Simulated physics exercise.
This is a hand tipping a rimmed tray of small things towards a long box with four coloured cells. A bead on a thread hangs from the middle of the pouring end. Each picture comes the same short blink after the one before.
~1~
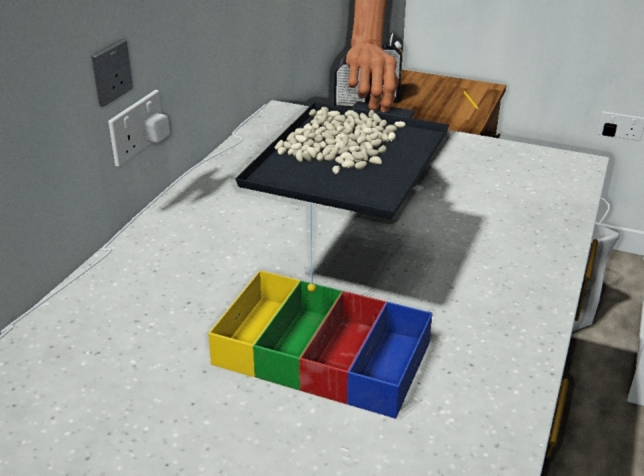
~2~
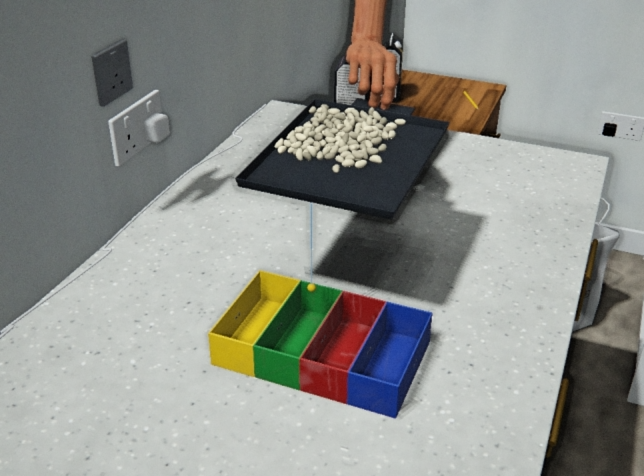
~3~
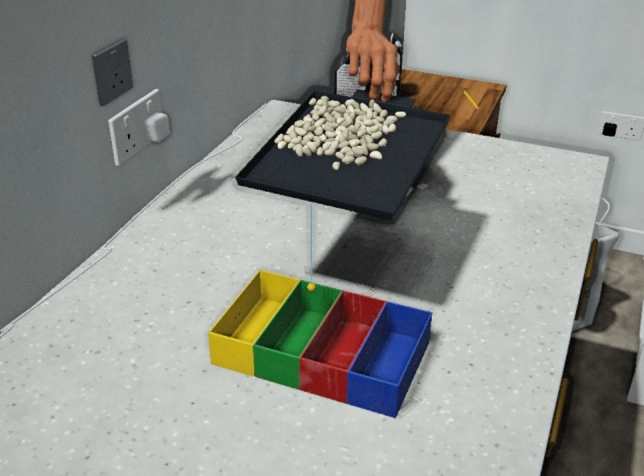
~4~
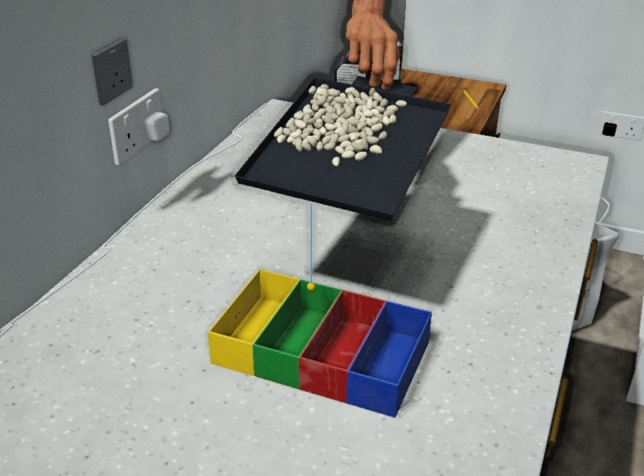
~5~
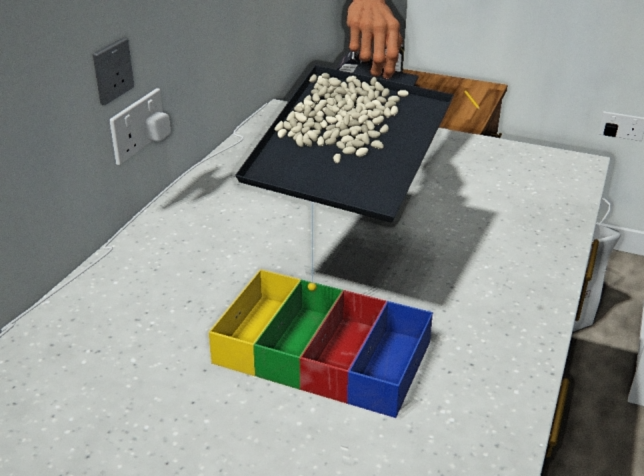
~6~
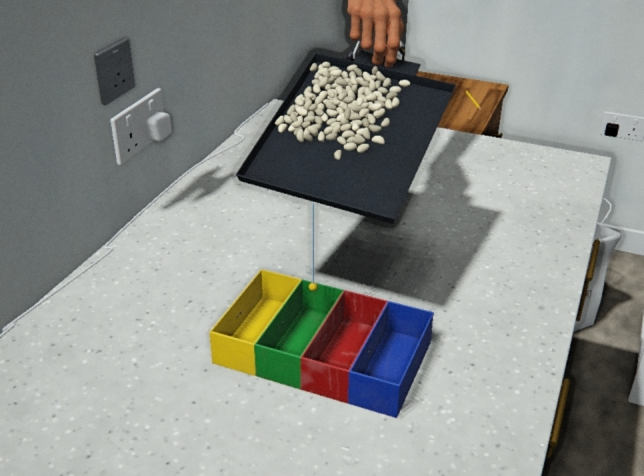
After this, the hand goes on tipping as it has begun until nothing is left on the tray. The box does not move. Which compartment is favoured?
The red cell gets the most.
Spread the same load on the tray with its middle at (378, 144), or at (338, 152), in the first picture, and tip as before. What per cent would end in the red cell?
The first gives 40 %, the second 30 %.
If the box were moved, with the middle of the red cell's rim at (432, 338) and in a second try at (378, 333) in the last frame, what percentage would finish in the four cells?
Roughly 70 per cent, and 90 per cent.
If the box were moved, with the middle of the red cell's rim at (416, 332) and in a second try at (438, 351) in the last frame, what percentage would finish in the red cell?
Roughly 10 per cent, and 0 per cent.
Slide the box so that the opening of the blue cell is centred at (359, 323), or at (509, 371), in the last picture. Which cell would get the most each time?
First that blue cell, then that yellow cell.
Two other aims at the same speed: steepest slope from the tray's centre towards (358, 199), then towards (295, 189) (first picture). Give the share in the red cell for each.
First some 40, then 0 per cent.
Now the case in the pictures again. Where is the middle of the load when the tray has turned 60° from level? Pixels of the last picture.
Near (341, 186).
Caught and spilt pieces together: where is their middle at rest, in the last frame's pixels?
Roughly at (334, 361).
Just after the last frame, tray tipped steeply; the larger part on the tray; just a few in the red cell; about a tenth falling or outside the box.
A moment on, tray tipped right over; roughly half on the tray; about a tenth in the red cell; about a tenth in the blue cell; about a tenth in the green cell; just a few in the yellow cell; about a tenth falling or outside the box.
Further on, tray tipped past a quarter turn; roughly a third in the red cell; roughly a quarter in the green cell; roughly a quarter in the blue cell; about a tenth in the yellow cell; about a tenth falling or outside the box.
When it is over, tray tipped past a quarter turn; roughly a third in the red cell; roughly a quarter in the green cell; roughly a quarter in the blue cell; about a tenth in the yellow cell; about a tenth outside the box.
